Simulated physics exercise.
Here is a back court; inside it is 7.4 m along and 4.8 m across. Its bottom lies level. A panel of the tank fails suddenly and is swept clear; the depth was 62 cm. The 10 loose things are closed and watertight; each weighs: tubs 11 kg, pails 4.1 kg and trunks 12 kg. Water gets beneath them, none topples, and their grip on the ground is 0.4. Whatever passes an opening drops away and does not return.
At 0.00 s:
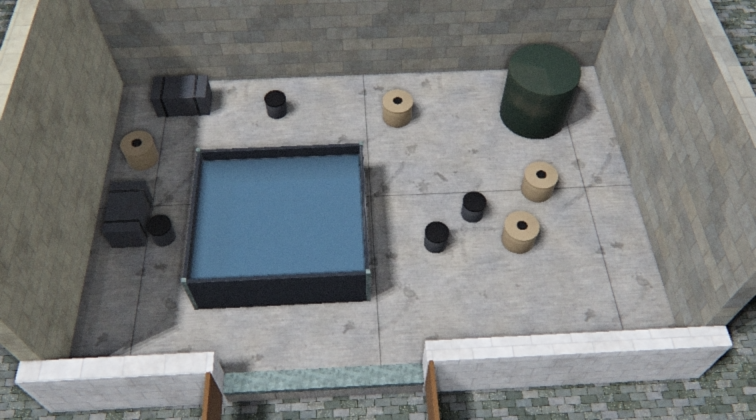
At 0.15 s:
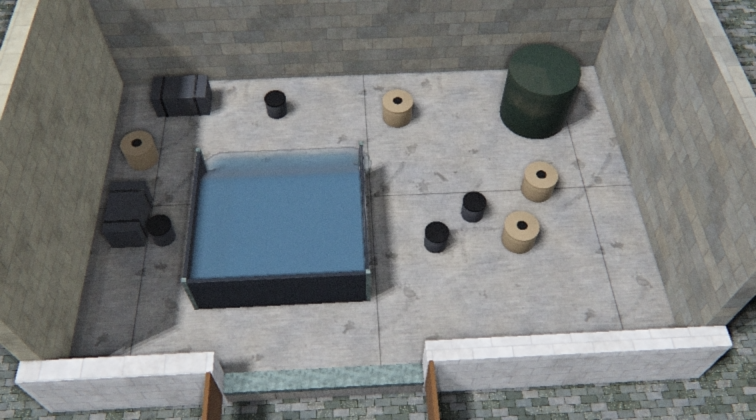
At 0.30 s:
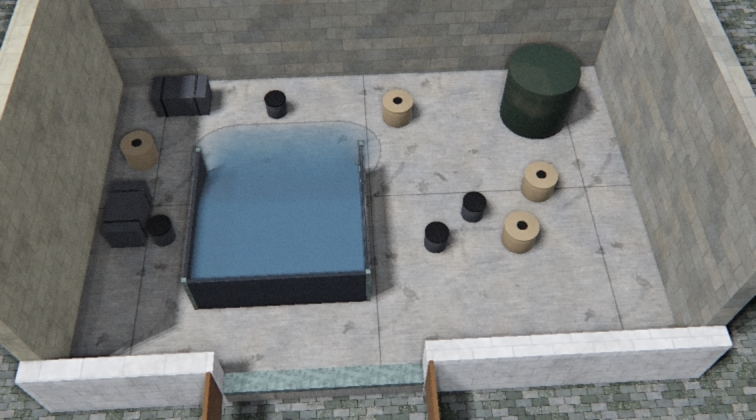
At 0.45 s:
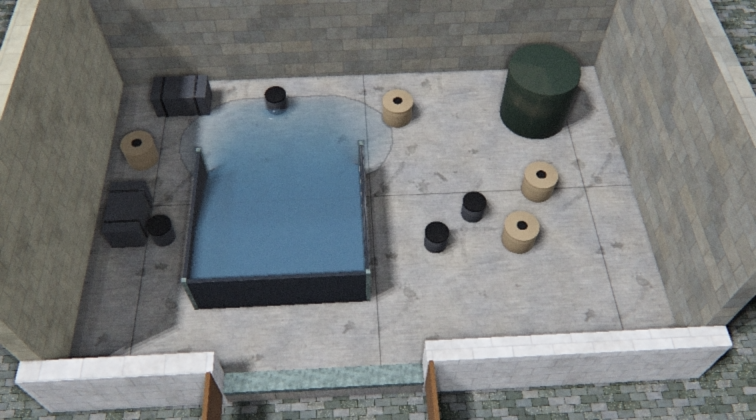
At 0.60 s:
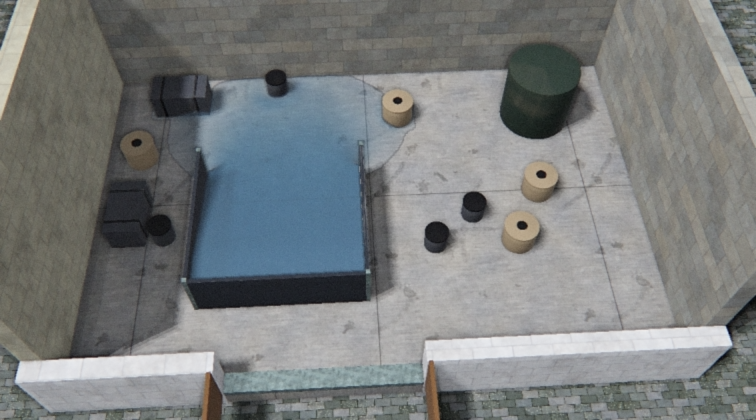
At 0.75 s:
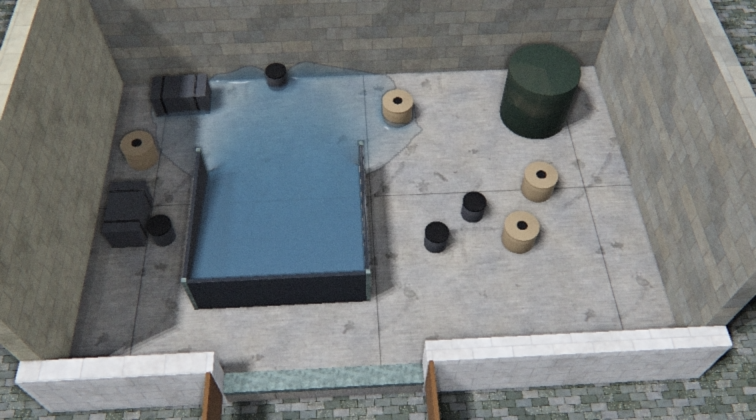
The footage shows a walled court where the far side of a rectangular water tank disappears and water spreads across the floor to the back wall, pushing one small black pail a short way back while the dark trunks stay put.
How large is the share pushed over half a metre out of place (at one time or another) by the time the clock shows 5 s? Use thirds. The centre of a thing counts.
Share: At least two thirds.
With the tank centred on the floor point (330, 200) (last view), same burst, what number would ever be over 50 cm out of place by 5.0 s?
Then 8.
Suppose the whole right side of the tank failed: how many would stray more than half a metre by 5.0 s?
In that case 4 of them.
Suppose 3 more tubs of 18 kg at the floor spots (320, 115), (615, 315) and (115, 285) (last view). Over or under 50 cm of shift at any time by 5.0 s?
In turn: More, under, over.
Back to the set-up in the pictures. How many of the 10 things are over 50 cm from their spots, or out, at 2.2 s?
By then 2.
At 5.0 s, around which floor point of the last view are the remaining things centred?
Around (343, 285).
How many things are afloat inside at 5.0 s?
At that moment 5.
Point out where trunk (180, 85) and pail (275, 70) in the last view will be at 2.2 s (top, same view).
Around (133, 87) and (243, 75).
After 1.1 s 0 of 10 are over 50 cm from their spots; 1 afloat.
After 2.2 s 2 of 10 are over 50 cm from their spots; 2 afloat.
After 3.5 s 6 of 10 are over 50 cm from their spots; 3 afloat.
After 5.0 s 8 of 10 are over 50 cm from their spots, and 8 have been at some point; 5 afloat.
